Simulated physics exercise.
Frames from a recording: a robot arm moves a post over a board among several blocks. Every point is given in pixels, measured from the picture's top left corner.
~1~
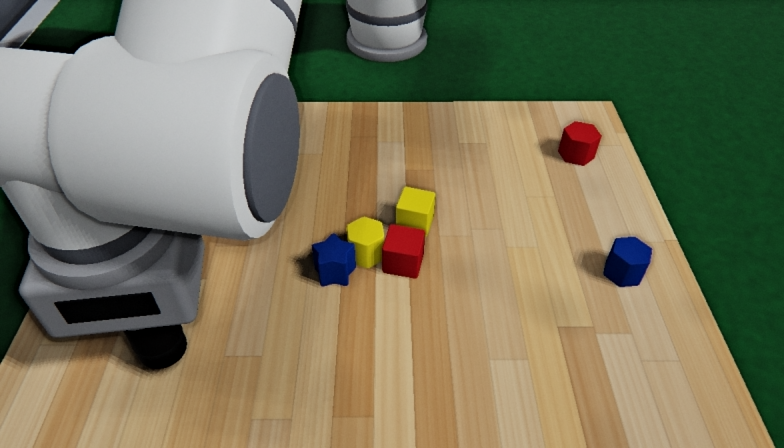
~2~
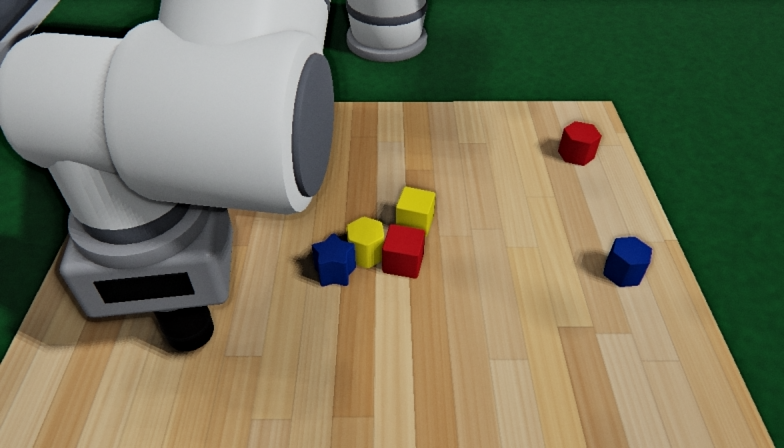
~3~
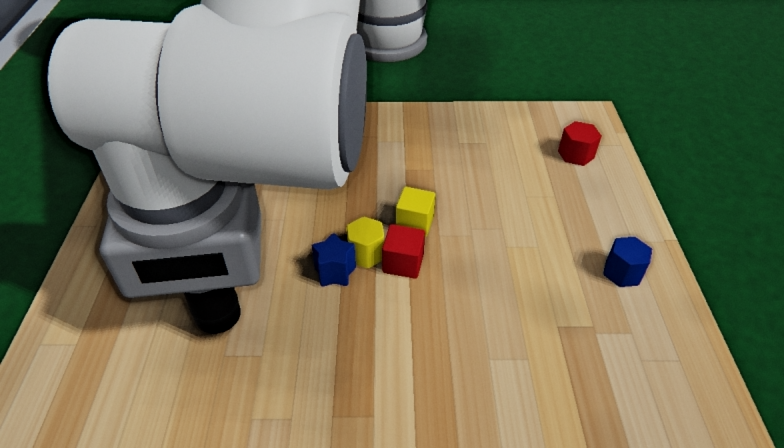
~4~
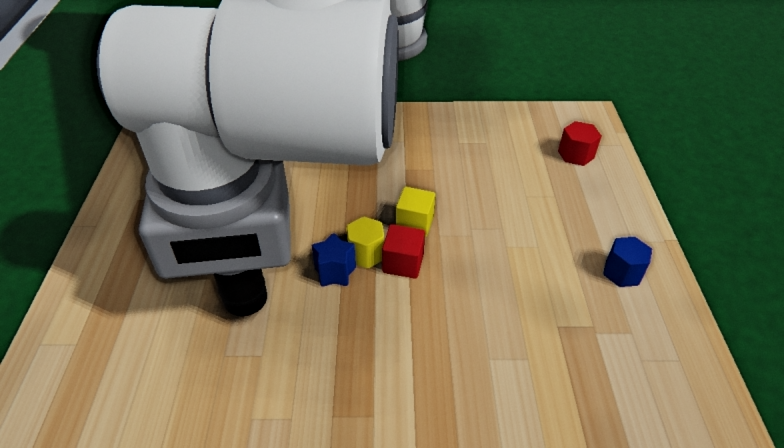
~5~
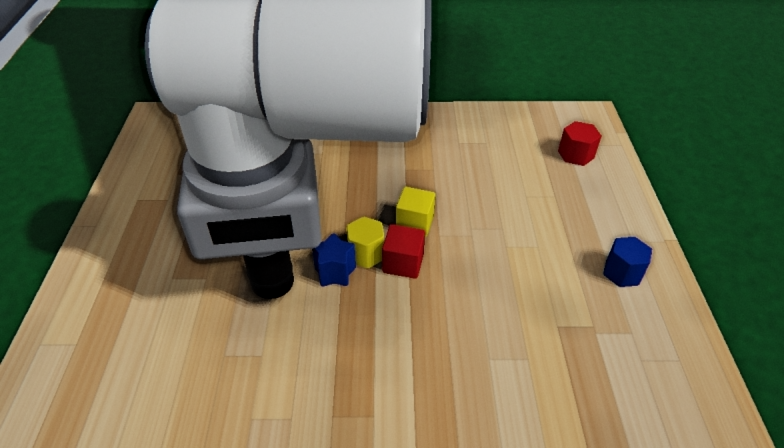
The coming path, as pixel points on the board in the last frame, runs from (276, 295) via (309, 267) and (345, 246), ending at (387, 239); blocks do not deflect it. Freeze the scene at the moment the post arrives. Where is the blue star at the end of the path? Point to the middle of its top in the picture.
Located at (420, 225).
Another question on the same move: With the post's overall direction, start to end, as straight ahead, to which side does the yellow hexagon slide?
Shifts right.
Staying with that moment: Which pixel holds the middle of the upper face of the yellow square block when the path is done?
I'd expect the centre of its top face to be at (436, 186).
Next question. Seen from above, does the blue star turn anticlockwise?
Final answer: No.
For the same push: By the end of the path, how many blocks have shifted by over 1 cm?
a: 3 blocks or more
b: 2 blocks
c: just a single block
I'll go with a - 3 blocks or more.
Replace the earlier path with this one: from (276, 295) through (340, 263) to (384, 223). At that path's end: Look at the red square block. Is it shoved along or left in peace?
That block ends up displaced.
The first path, step by step. One third of the way, post at (308, 255); blue star at (343, 246), turned 25° clockwise; yellow hexagon at (372, 228); red square block at (407, 239).
Two thirds of the way, post at (345, 233); blue star at (379, 227), turned 30° clockwise; yellow hexagon at (409, 214); red square block at (422, 239), turned 50° clockwise; yellow square block at (424, 193).
At the end, post at (387, 226); blue star at (420, 225), turned 40° clockwise; yellow hexagon at (451, 210), turned 20° anticlockwise; red square block at (449, 246), turned 70° clockwise; yellow square block at (436, 186), turned 15° anticlockwise.
